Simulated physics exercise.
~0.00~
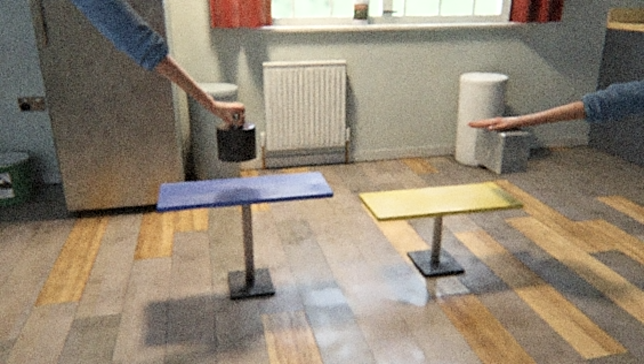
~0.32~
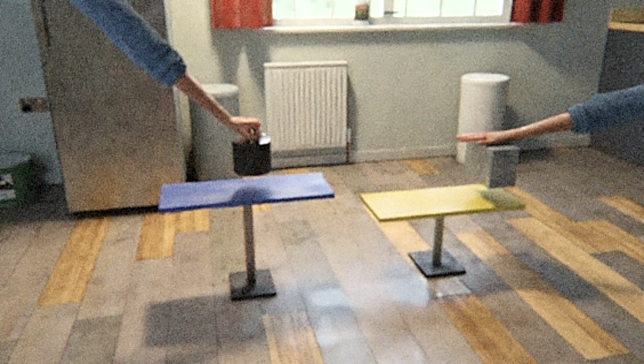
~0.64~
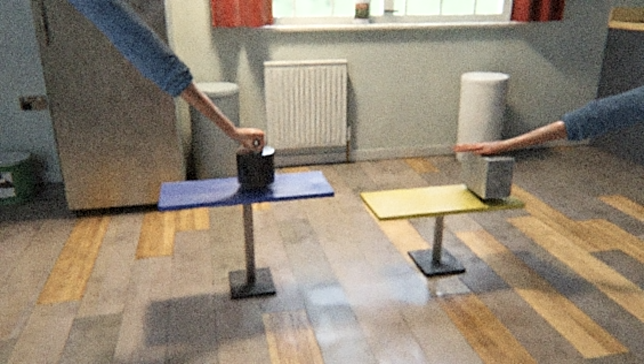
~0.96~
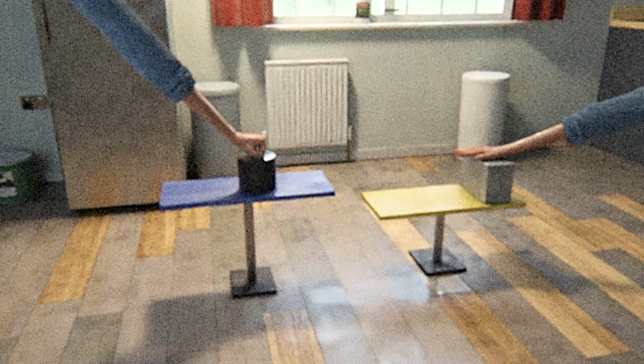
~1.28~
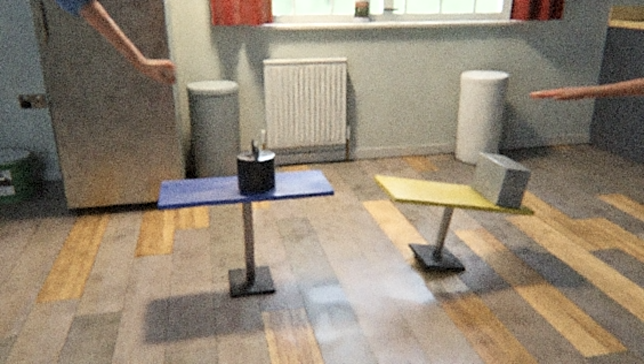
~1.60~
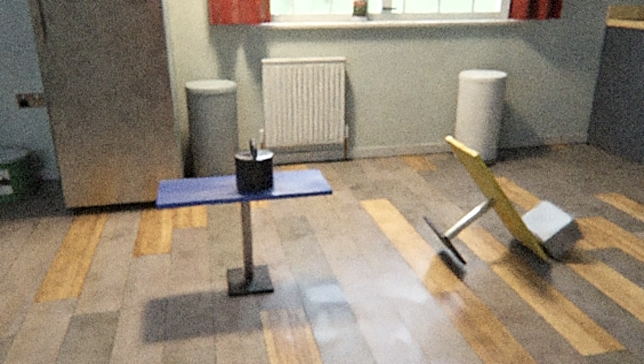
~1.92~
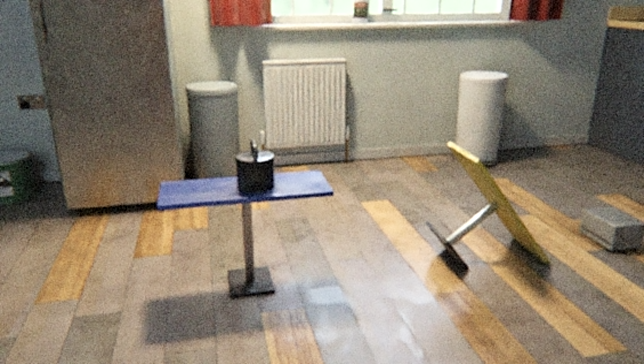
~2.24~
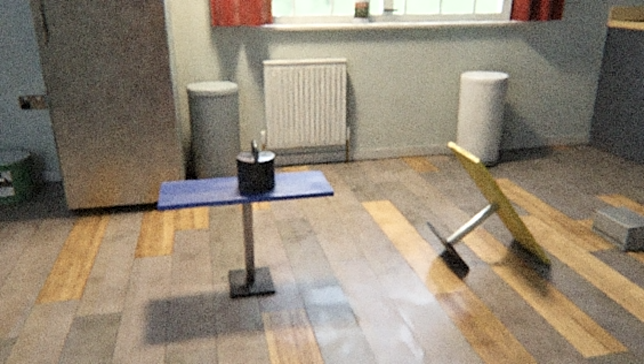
Two hands setting objects on narrow-footed stands and letting go, the blue one staying upright while the yellow tips, spilling its grey block.
